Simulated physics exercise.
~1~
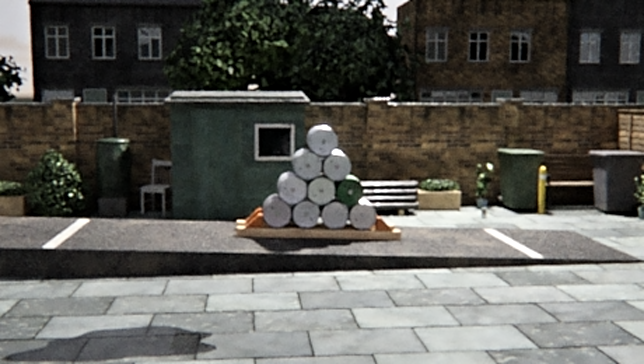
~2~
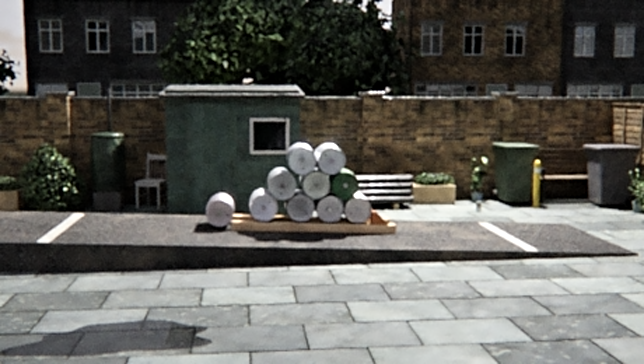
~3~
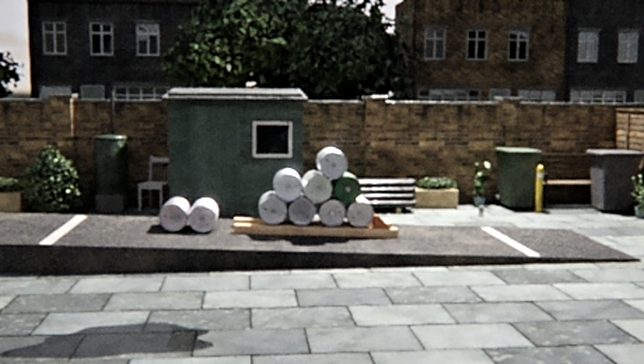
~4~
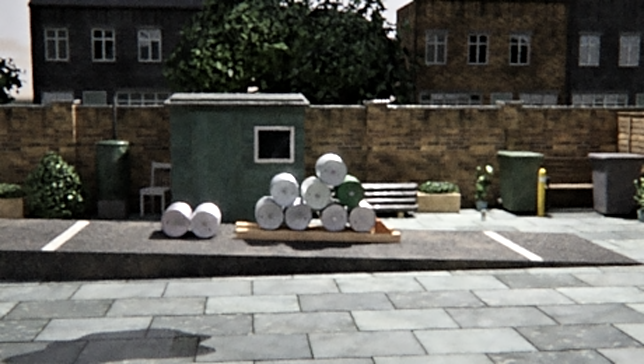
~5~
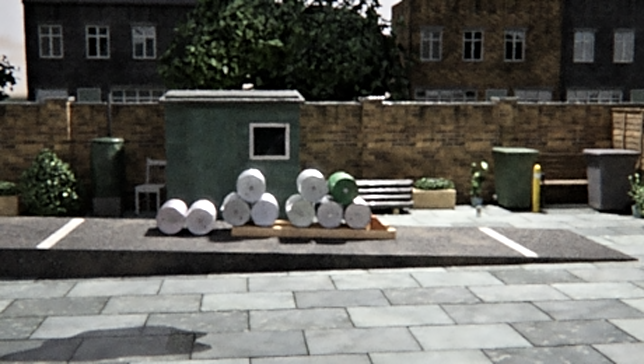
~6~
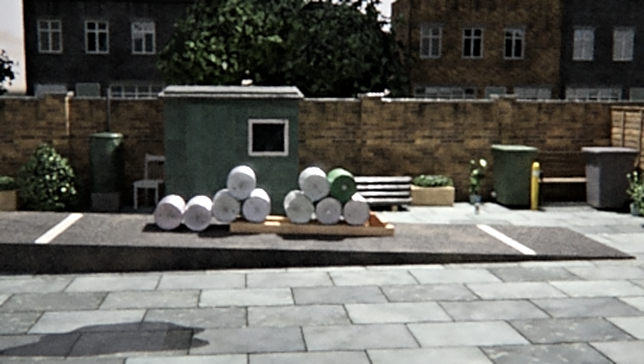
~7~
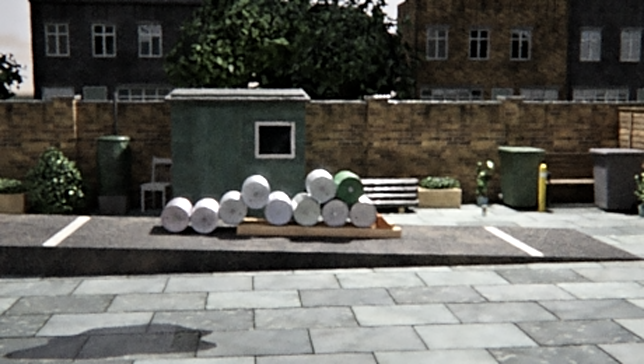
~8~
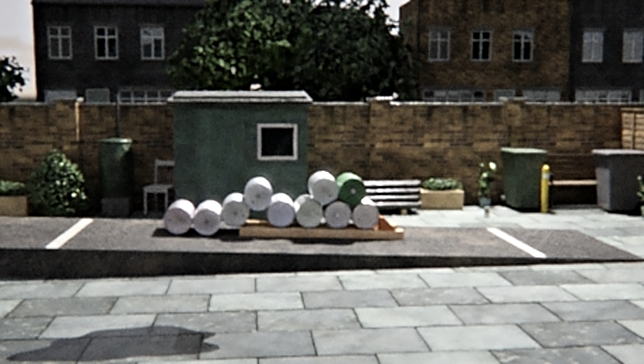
In a walled yard in front of a green shed, a pyramid of pale kegs with one green one collapsed leftward, several rolling off the wooden bearers onto the pad, and the rest settled in a low heap with the green keg still perched on top.
